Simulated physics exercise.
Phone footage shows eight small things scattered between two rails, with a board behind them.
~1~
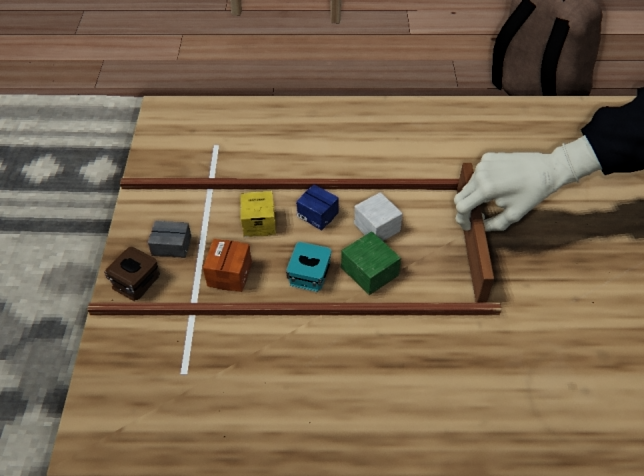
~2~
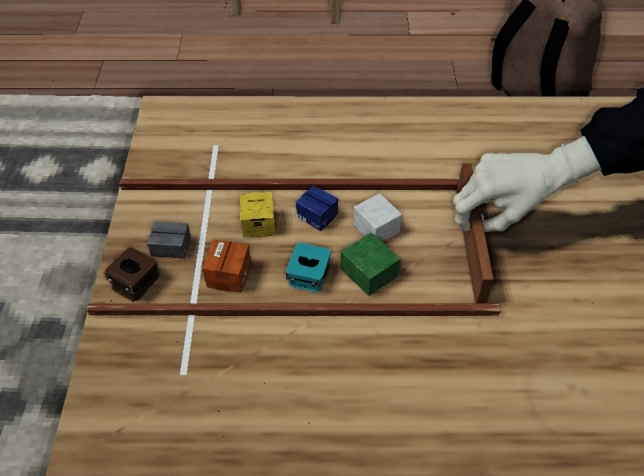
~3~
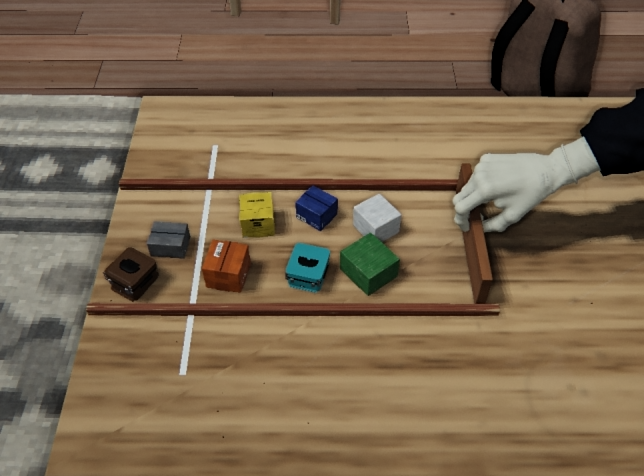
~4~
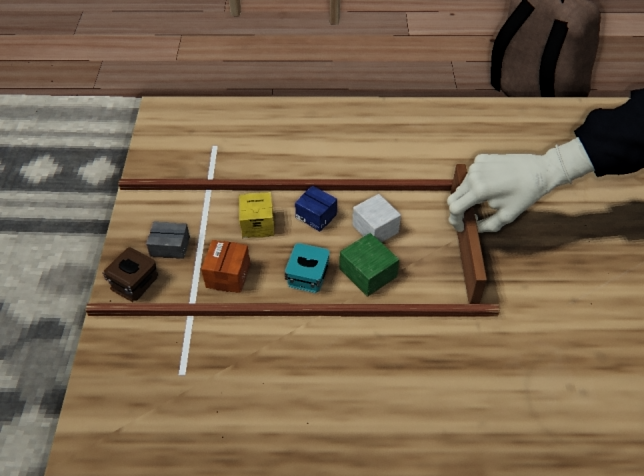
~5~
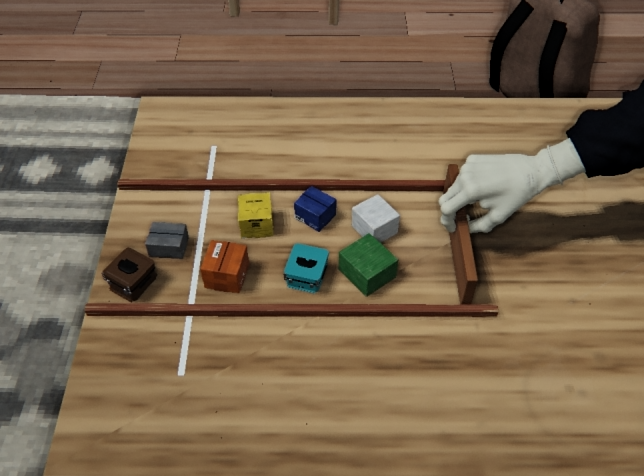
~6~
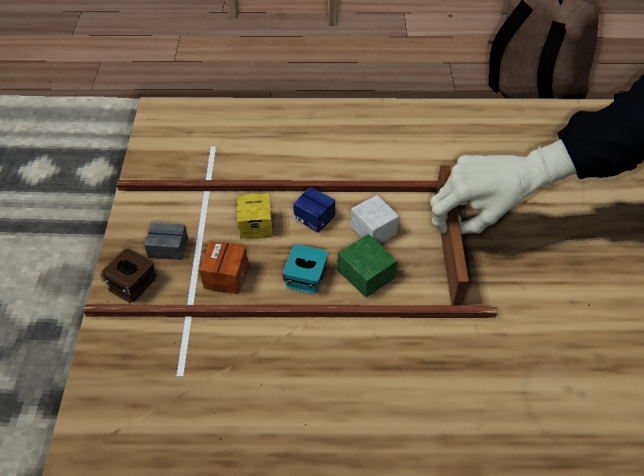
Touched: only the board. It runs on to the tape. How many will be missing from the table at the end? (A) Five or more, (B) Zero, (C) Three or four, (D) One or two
One or two (D).
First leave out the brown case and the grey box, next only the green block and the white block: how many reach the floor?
0 in the first try, 0 in the second.
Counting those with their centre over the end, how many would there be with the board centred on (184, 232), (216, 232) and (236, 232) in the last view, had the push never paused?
First 3, then 1, finally 0.
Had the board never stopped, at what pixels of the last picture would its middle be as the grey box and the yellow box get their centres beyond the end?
Approx. (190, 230) / approx. (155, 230) for the other.
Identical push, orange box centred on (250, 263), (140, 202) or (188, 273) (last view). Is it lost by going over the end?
In turn it stays put; stays put; stays put.
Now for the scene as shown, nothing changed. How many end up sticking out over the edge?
Counting them gives 2.
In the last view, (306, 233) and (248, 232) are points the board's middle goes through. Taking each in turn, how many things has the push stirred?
The number moved is 6 and then 8.
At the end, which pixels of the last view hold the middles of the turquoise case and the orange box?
(136, 266), and the other (98, 268).
A little later, none off yet; brown case at rest near (130, 276); grey box at rest near (167, 241); orange box at rest near (225, 268).
Next, none off yet; brown case at rest near (130, 276); grey box at rest near (167, 241); orange box shifted a little near (204, 269).
Later still, none off yet; brown case shifted about its own width near (97, 277); grey box shifted about its own width near (145, 241); orange box shifted well along near (135, 267).
When it is over, the number that fall off is one or two; down, brown case.
